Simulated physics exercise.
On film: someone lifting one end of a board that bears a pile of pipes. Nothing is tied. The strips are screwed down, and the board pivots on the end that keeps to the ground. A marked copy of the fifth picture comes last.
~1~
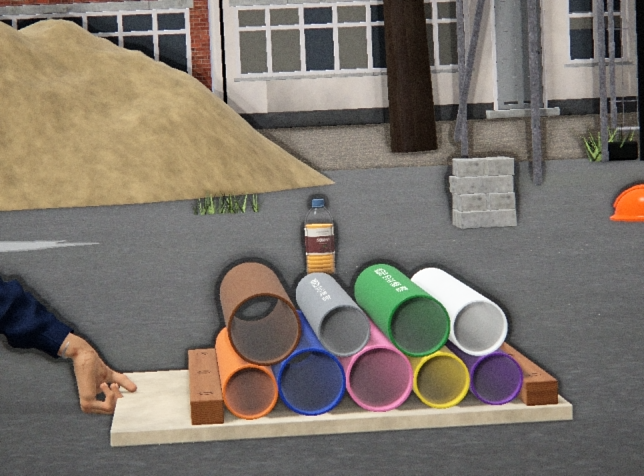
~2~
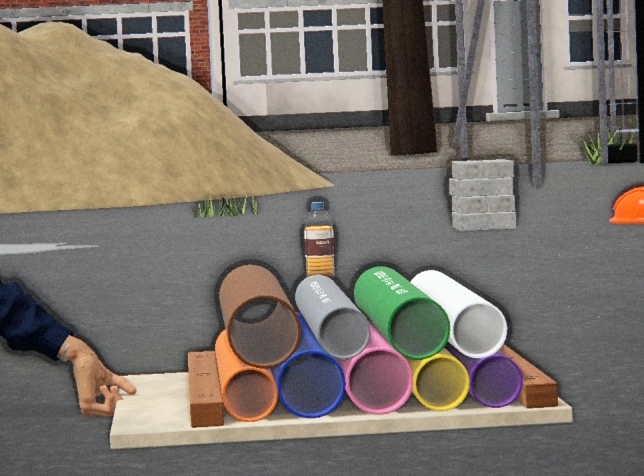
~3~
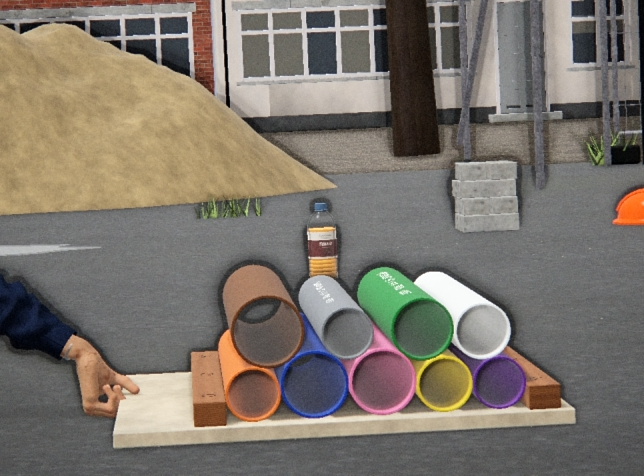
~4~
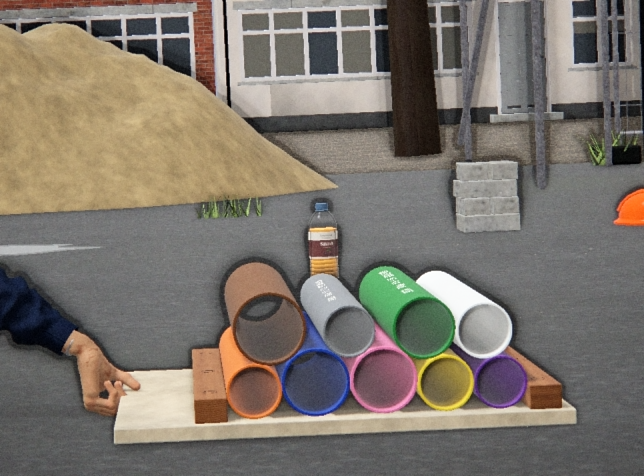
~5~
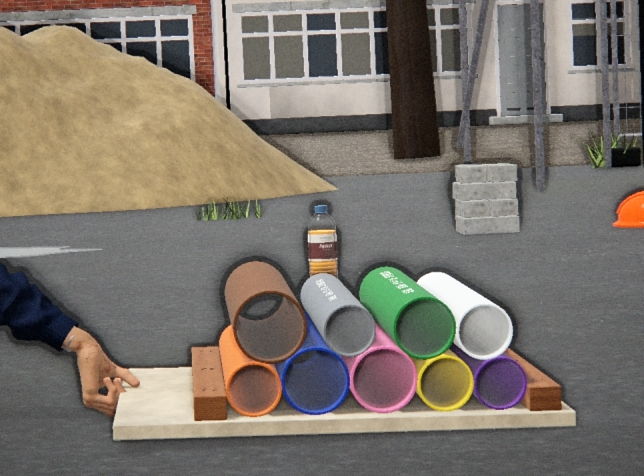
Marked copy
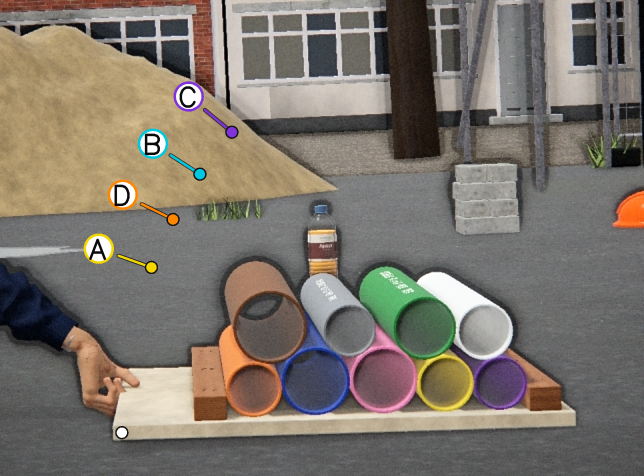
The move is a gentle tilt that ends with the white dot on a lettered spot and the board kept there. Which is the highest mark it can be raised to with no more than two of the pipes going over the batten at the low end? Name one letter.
No higher than D.
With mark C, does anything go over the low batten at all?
At C: Yes.
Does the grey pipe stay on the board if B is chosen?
The grey pipe: No.
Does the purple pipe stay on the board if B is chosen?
Yes, with B.
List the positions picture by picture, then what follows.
Board (328, 384); orange pipe (250, 392); blue pipe (312, 382), in the first frame.
Blue pipe (311, 384); pink pipe (379, 381), in the second frame.
Board (330, 386); orange pipe (253, 394); brown pipe (268, 332); green pipe (422, 329), in the third frame.
Board (331, 385); orange pipe (254, 392); blue pipe (316, 382), in the fourth frame.
Board (331, 384); orange pipe (254, 389); blue pipe (316, 381), in the fifth frame.
On the marked copy, A at (151, 267); B at (200, 174); C at (232, 132); D at (173, 220); the white dot at (122, 433).
With D. Early on, board at 17°.
Further on, board at 29°.
At the end, board at 29°, two over the low batten (green, white).
As for the rest, A two over the low batten (green, white); B three over the low batten (green, grey, white); C four over the low batten (green, grey, white, brown).
